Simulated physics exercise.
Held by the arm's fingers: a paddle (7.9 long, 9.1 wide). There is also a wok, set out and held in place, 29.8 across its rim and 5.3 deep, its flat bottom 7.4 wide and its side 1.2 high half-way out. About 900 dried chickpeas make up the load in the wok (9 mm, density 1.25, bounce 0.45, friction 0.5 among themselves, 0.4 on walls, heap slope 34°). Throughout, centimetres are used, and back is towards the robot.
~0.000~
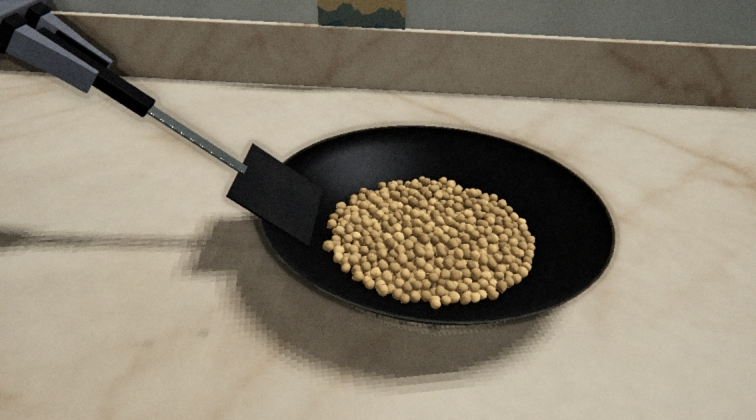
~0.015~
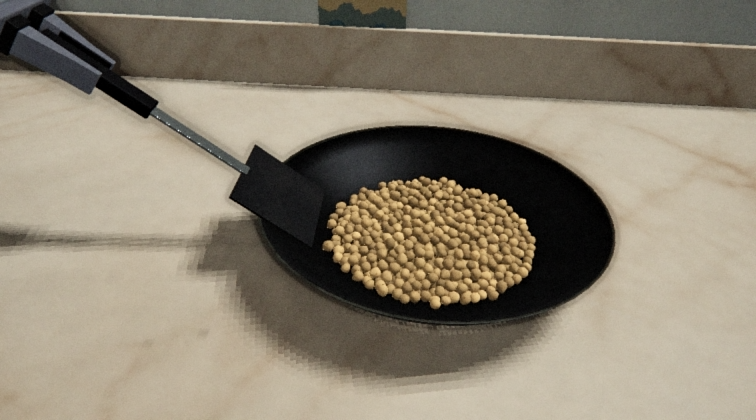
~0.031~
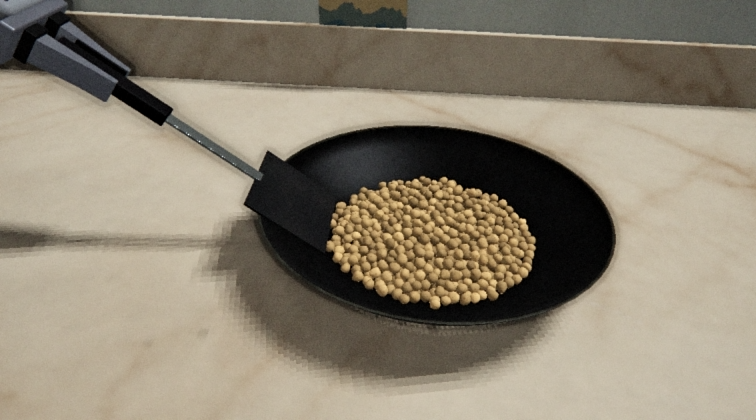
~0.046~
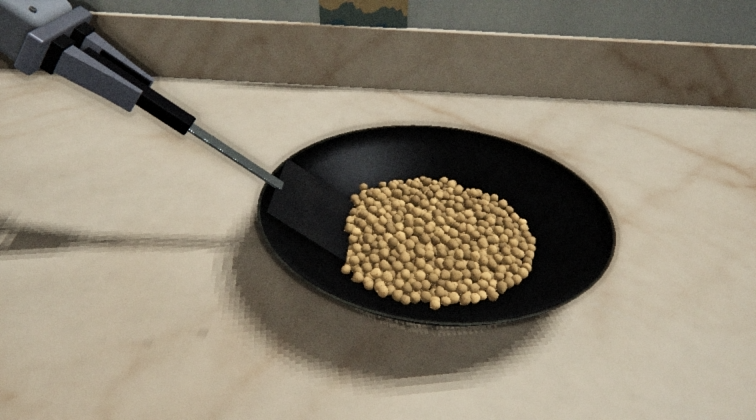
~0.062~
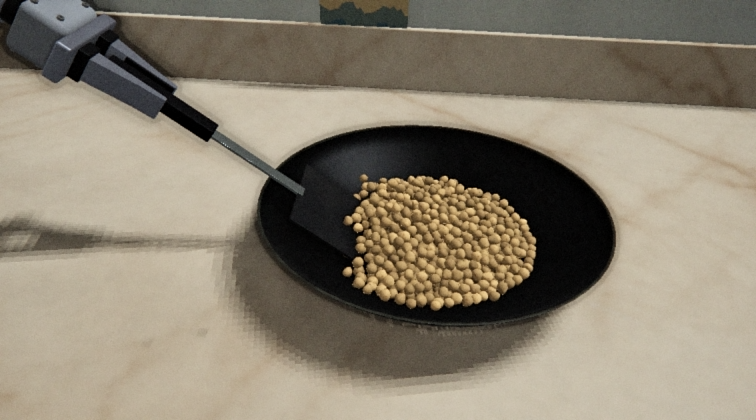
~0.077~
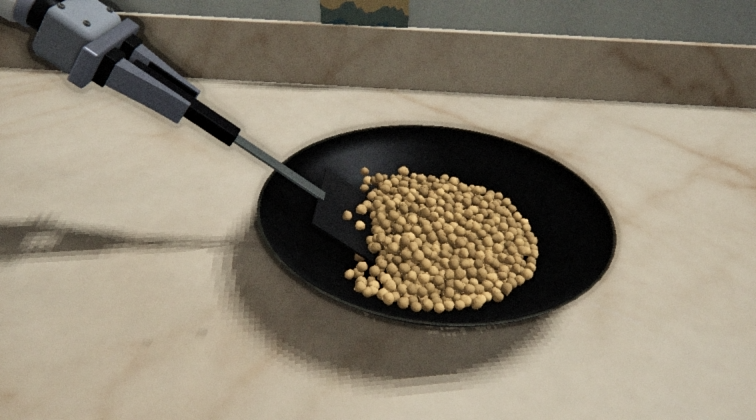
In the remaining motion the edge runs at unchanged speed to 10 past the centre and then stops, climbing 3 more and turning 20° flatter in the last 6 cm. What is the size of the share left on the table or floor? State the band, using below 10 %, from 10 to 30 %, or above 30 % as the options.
It falls above 30 %.
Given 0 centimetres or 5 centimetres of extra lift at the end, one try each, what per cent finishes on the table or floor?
Close to 30 and 35 percent respectively.
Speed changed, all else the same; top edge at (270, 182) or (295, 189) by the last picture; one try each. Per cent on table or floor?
Some 5 and 25 per cent.
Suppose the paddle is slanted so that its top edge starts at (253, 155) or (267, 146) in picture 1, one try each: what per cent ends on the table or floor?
Some 40 per cent, then some 40 per cent.
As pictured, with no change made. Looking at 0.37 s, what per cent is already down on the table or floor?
Some 20 per cent of the load.
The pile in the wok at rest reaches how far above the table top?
4.5 cm.
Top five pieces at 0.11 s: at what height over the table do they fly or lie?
About 7 cm.
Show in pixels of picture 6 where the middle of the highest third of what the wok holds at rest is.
Near (514, 227).
After 0.11 s, sloping 36°, highest piece 8 above the table; 900 in the wok.
After 0.15 s, sloping 31°, highest piece 9 above the table; 900 in the wok.
After 0.37 s, sloping 16°, highest piece 11 above the table; 540 in the wok, 188 on the table or floor, 172 on the blade or in flight.
After 1.42 s, sloping 16°, highest piece 4 above the table; 539 in the wok, 361 on the table or floor.
In the end, 539 in the wok, 361 on the table or floor. That is 40 % on the table or floor.
